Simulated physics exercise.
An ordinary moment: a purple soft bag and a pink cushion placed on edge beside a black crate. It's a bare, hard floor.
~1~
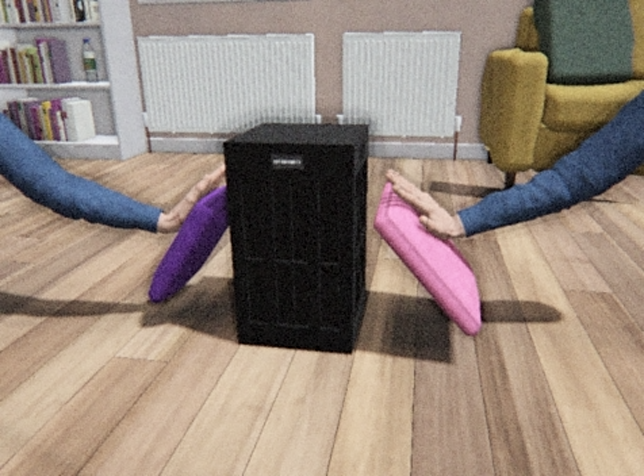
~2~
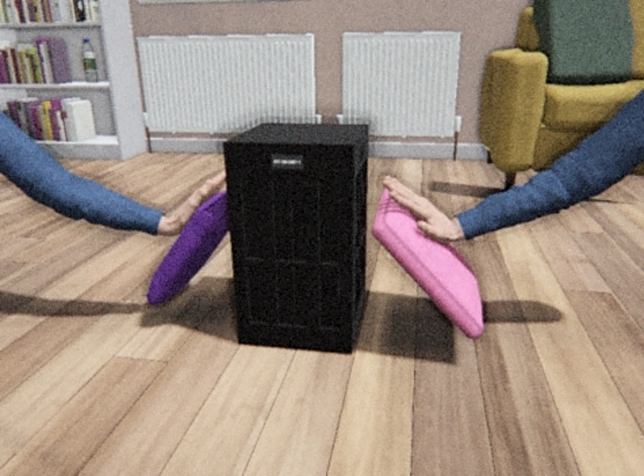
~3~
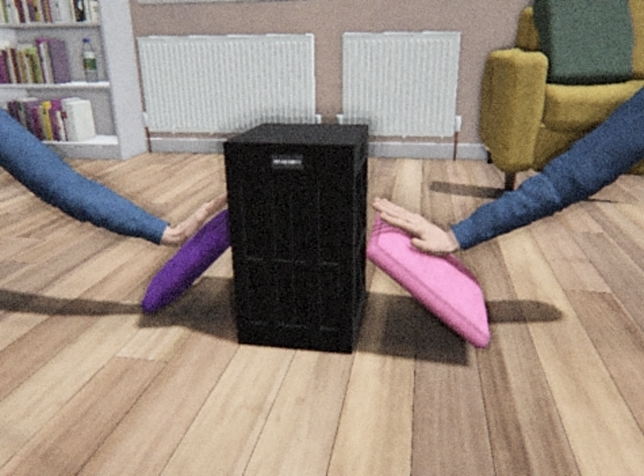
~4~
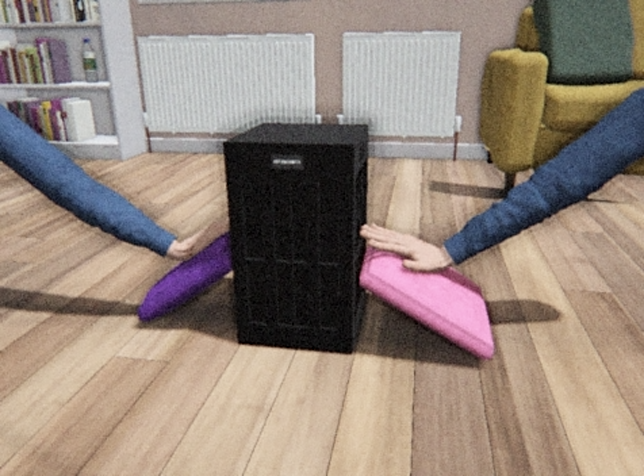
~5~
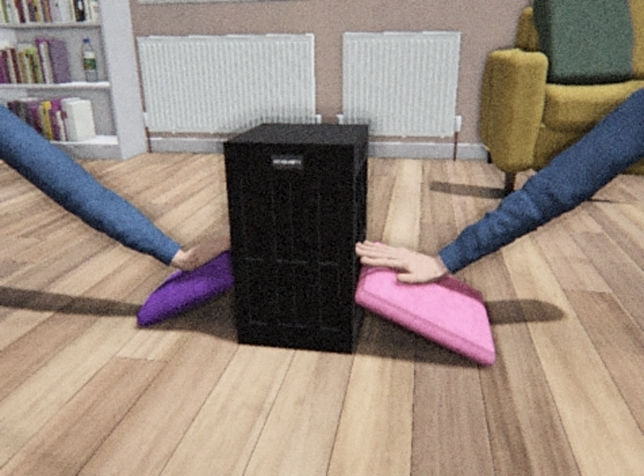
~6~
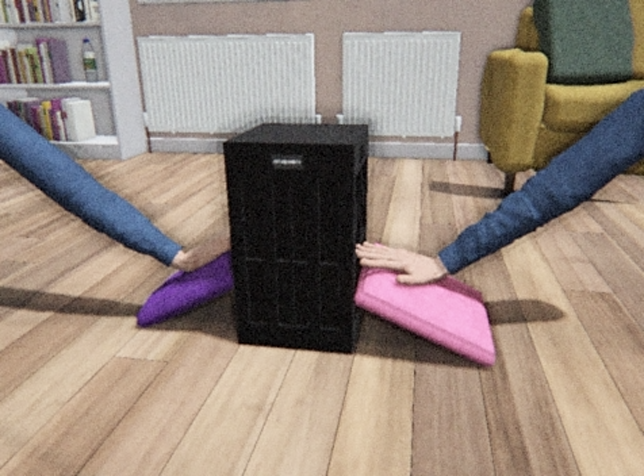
We see a purple soft bag and a pink cushion leaning against opposite sides of a black crate, a hand on each; the hands move down as both items slide outward at the base and tilt to a lower slant.
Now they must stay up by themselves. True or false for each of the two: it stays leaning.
Purple soft bag - false; pink cushion - false.
Then, 0.24 s on from there, soft bag flat on the floor near (200, 297); cushion flat on the floor near (427, 313).
Then, 0.46 s on from there, soft bag flat on the floor near (200, 299); cushion flat on the floor near (429, 316).
In the end, soft bag flat on the floor near (200, 299); cushion flat on the floor near (429, 317). The purple soft bag slips and lies down and the pink cushion slumps to the floor.
